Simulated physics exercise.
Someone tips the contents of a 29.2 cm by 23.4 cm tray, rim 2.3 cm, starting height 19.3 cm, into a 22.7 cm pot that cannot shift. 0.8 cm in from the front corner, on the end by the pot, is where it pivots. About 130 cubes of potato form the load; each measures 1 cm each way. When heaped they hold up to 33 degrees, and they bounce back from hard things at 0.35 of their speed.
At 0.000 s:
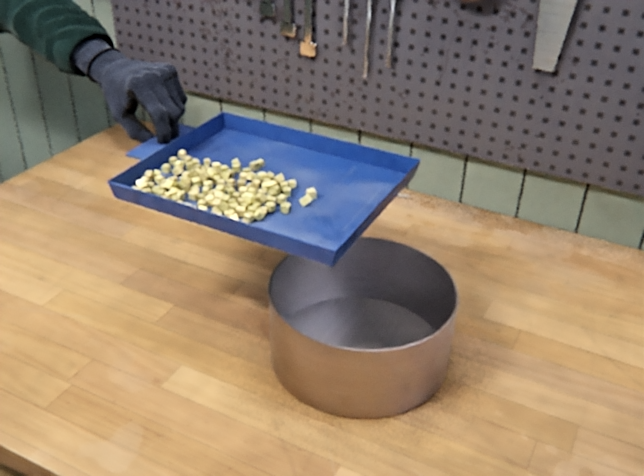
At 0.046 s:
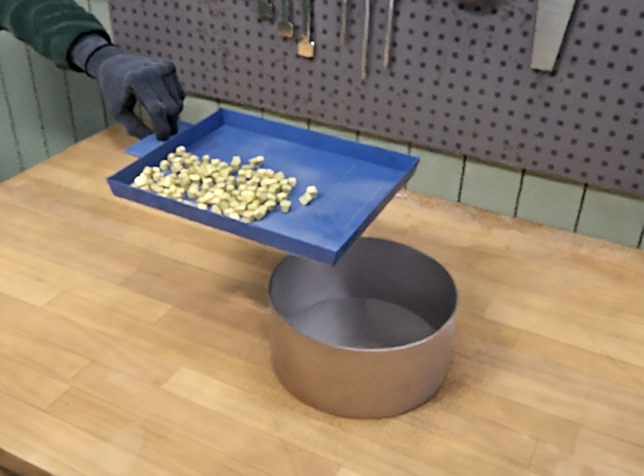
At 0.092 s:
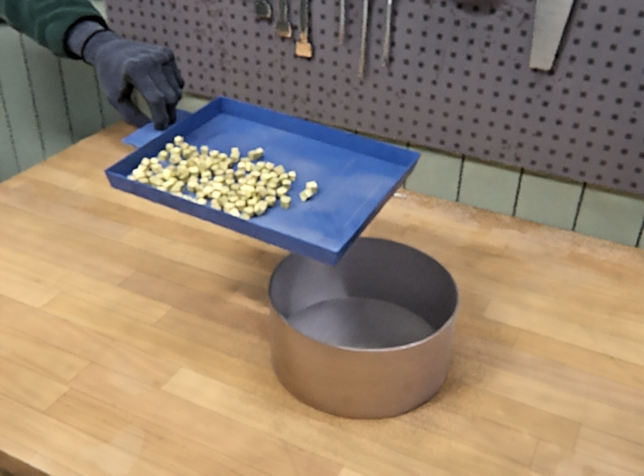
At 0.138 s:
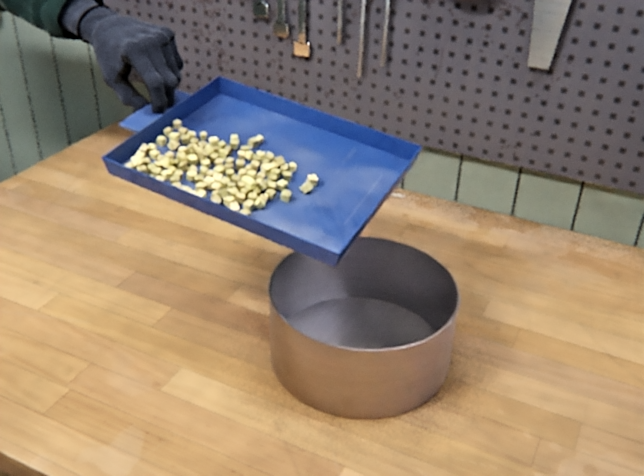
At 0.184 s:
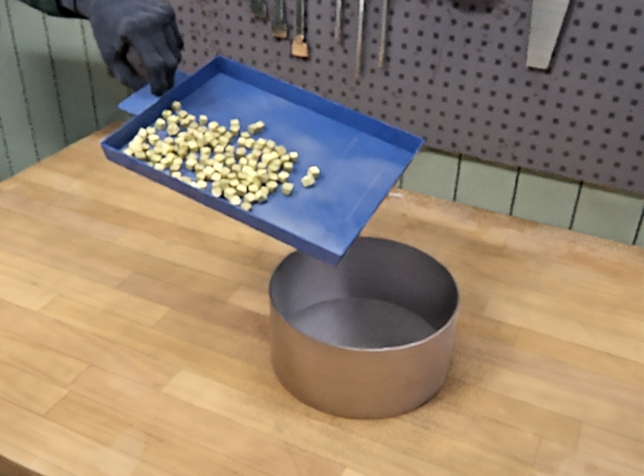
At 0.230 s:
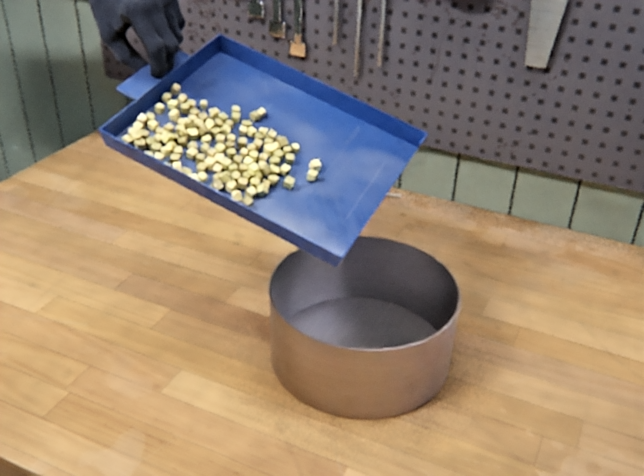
On a wooden workbench, a gloved hand raising the left end of a blue tray of pale cubes beside a round metal pot.
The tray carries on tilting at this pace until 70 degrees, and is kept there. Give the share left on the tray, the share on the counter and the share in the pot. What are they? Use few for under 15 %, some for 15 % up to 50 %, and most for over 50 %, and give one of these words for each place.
Tray: Some, counter: Most, pot: Few.
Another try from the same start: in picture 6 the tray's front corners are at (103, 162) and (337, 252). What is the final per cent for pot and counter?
In the pot: 0 per cent; on the counter: 50 per cent.
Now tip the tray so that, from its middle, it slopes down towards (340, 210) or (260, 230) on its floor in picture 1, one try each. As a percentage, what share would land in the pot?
Roughly 40 % for the first direction, roughly 0 % for the second.
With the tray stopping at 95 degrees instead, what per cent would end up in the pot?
Estimated share: About 5 %.
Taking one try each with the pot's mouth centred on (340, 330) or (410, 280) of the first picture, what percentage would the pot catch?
In order, about 65 and about 0 per cent.
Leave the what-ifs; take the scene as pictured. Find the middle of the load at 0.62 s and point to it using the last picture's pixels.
Roughly pixel (285, 163).
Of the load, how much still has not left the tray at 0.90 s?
Value: About 40%.
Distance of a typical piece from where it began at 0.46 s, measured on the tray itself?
Around 1 centimetres.
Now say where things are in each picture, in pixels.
Tray tilt 0 degrees, front corners at (113, 180) and (333, 248); middle of the pieces at (220, 191); pot at (363, 287), in the first picture.
Tray tilt 1 degrees, front corners at (112, 178) and (334, 248); middle of the pieces at (220, 189), in the second picture.
Tray tilt 4 degrees, front corners at (110, 170) and (335, 248), lowest corner right front; middle of the pieces at (219, 182), in the third picture.
Tray tilt 9 degrees, front corners at (108, 157) and (337, 250), lowest corner right front; middle of the pieces at (218, 171), in the fourth picture.
Tray tilt 14 degrees, front corners at (106, 143) and (339, 251), lowest corner right front; middle of the pieces at (219, 160), in the fifth picture.
Tray tilt 19 degrees, front corners at (105, 129) and (341, 253), lowest corner right front; middle of the pieces at (220, 150); pot at (365, 286). The tray's pace is about 110 degrees a second, in the sixth picture.
Then, at 0.46 s, tilt 45 degrees; the tray holds 100 %, the pot 0 %.
Then, at 0.62 s, tilt 62 degrees; the tray holds 100 %, the pot 0 %.
After 0.90 s, tilt 70 degrees; the tray holds 40 %, the pot 0 %.
In the end, at 2.3 s, tray 25 %, counter 70 %, pot 0 %.
